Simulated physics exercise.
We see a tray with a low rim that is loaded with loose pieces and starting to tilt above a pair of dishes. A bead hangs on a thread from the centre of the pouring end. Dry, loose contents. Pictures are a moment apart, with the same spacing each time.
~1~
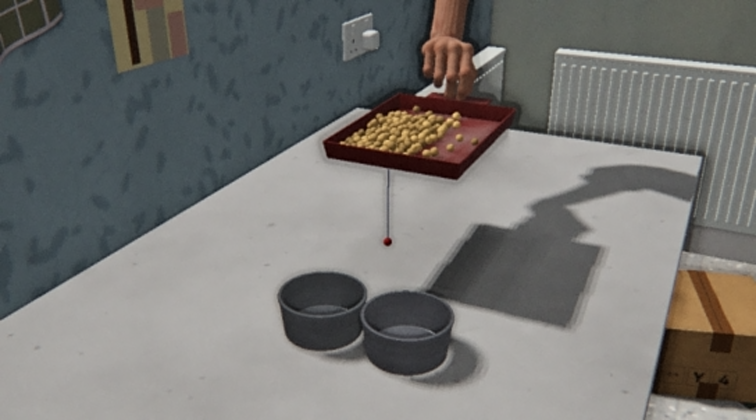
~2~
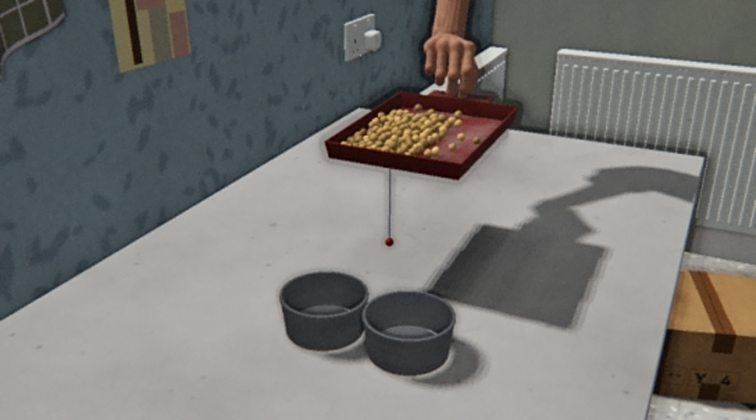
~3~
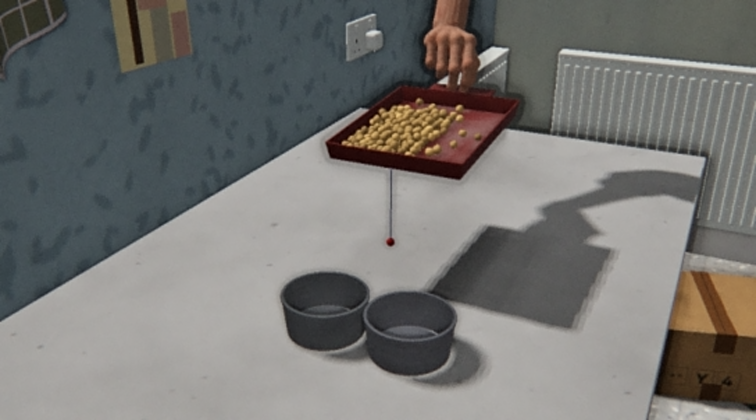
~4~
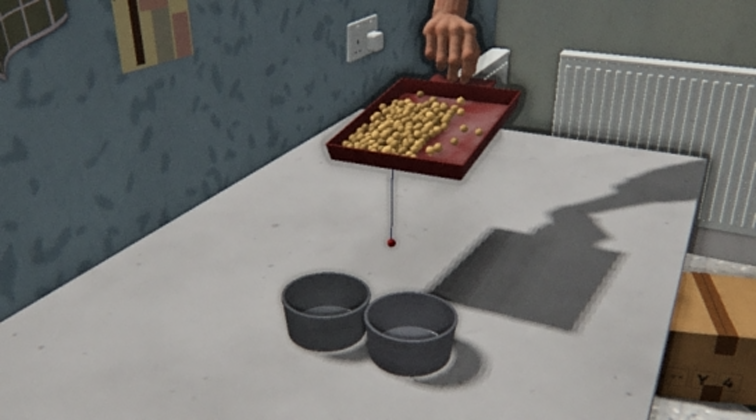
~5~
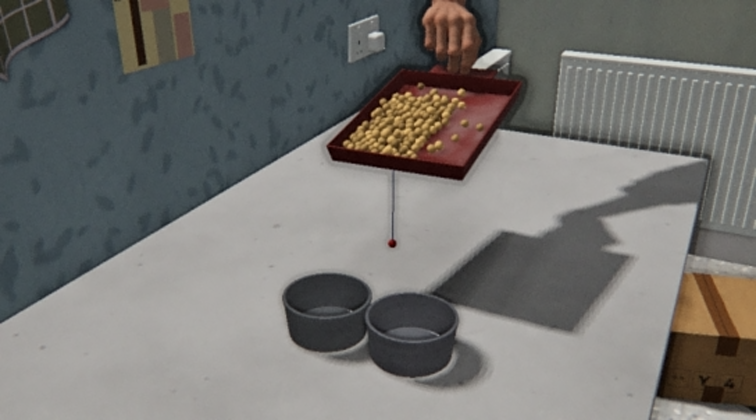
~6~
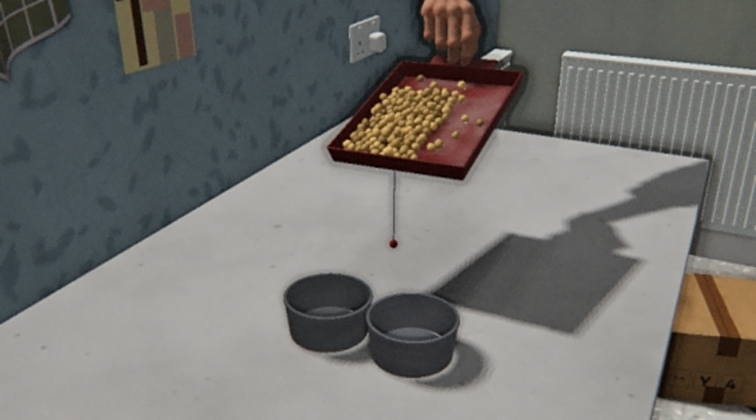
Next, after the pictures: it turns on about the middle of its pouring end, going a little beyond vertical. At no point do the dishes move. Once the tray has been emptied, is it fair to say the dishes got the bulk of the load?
No, they got less than half.
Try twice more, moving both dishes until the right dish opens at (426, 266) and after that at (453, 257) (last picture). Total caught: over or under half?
Well, it comes to a lesser portion at first and a lesser portion after that.
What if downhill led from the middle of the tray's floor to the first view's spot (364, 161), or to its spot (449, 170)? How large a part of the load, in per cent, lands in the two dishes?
It comes to about 0 per cent the first time and about 0 per cent the second.
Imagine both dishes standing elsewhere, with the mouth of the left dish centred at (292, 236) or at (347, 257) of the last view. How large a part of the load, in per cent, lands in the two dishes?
Trial 1 20%, trial 2 60%.
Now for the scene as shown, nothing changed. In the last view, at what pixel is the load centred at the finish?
Centre at rest: Close to (340, 304).
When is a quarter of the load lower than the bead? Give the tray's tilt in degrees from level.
I'd say it is tilted about 105°.
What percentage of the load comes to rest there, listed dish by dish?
About 10 % ends in the left dish and about 0 % in the right dish.
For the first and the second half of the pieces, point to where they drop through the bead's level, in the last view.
The first part at (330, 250); the rest at (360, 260).
Soon after the last picture, tray tipped steeply; nearly all on the tray; a stray few in the air.
A little later, tray tipped right over; most on the tray; a stray few in the left dish; a small part outside both; a small part in the air.
Later still, tray tipped past a quarter turn; a stray few in the right dish; a small part in the left dish; most outside both.
At rest, tray tipped past a quarter turn; a stray few in the right dish; a small part in the left dish; most outside both.
